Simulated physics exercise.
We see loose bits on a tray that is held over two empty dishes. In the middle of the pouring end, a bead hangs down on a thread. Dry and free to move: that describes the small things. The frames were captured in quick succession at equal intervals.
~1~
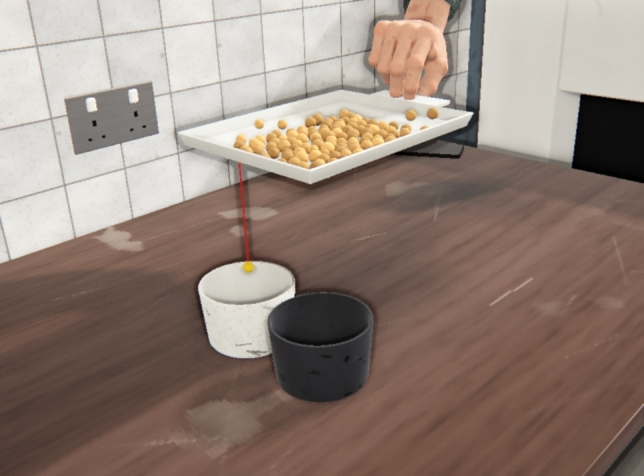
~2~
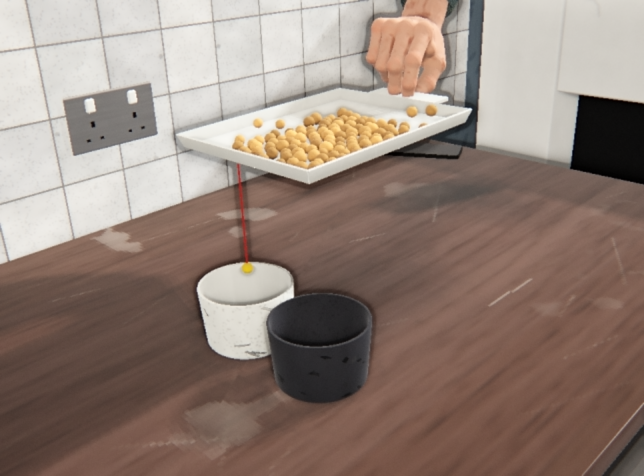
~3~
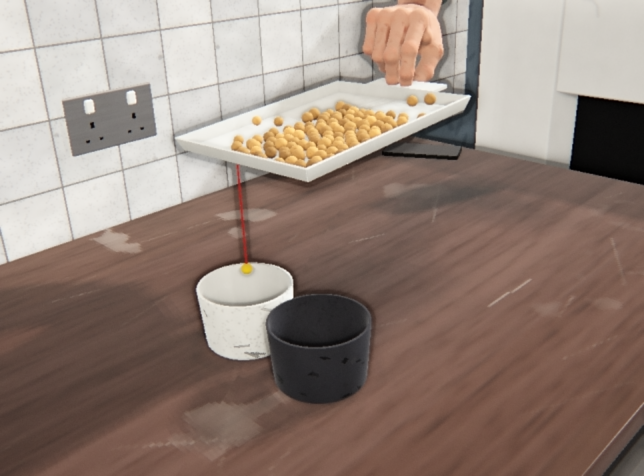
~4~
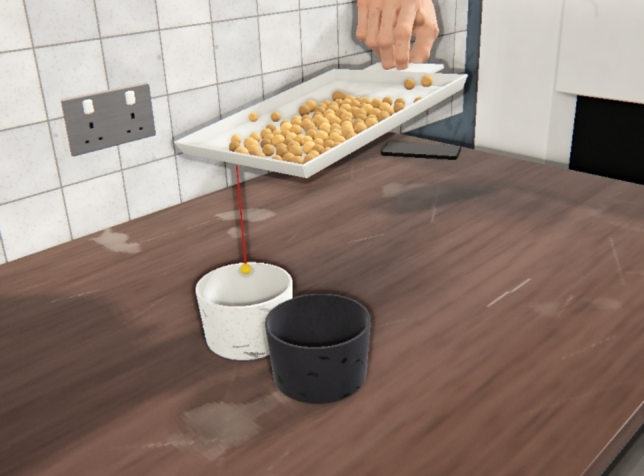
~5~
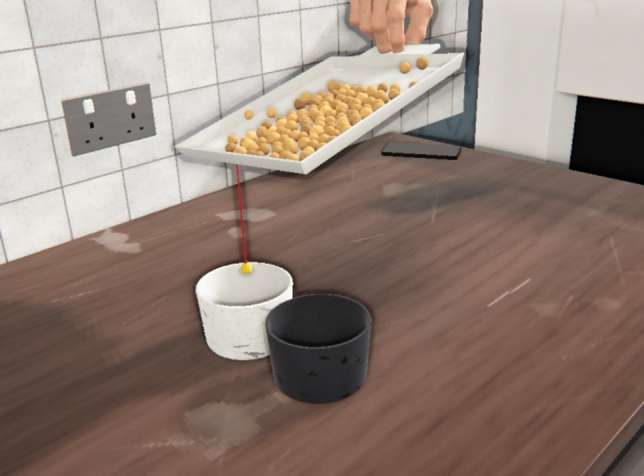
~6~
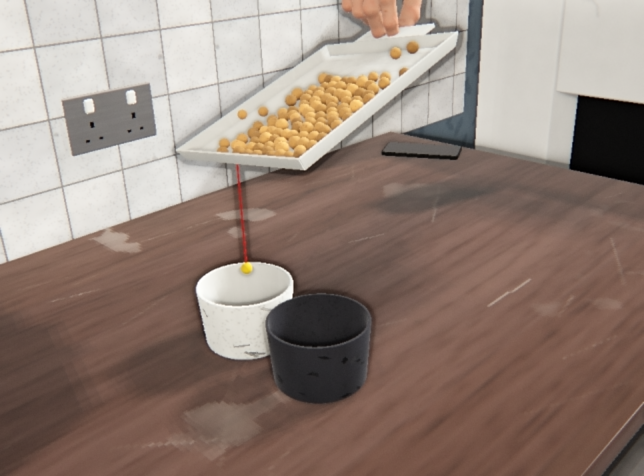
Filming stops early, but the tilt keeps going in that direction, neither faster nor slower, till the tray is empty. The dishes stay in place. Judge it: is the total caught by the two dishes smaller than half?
Yes, the dishes are going to end up holding a minor part.
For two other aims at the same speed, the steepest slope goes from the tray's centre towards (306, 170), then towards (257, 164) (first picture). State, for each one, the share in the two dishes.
About 80 % and about 30 %.
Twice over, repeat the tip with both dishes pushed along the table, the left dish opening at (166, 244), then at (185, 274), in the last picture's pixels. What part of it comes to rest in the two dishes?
First placement: Some 60 %; second placement: Some 70 %.
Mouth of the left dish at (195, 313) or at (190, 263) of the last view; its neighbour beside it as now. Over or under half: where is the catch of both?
With the first shift the pair saves less than a half; with the second, beyond half.
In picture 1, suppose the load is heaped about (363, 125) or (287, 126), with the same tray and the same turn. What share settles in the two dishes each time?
Near 0 and 10 percent respectively.
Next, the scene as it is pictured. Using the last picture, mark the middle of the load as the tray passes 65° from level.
Around (195, 173).
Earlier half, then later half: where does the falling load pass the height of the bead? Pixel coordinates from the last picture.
First part (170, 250), rest (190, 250).
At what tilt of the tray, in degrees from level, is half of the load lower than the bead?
75°.
Soon after the last picture, tray tipped steeply; about half on the tray; a stray few in the left dish; about a quarter outside both; about a quarter in the air.
A little later, tray tipped past a quarter turn; a small part in the left dish; most outside both; a stray few in the air.
Later still, tray tipped past a quarter turn; a small part in the left dish; nearly all outside both.
By the end, tray tipped past a quarter turn; none in the right dish; a small part in the left dish; nearly all outside both.
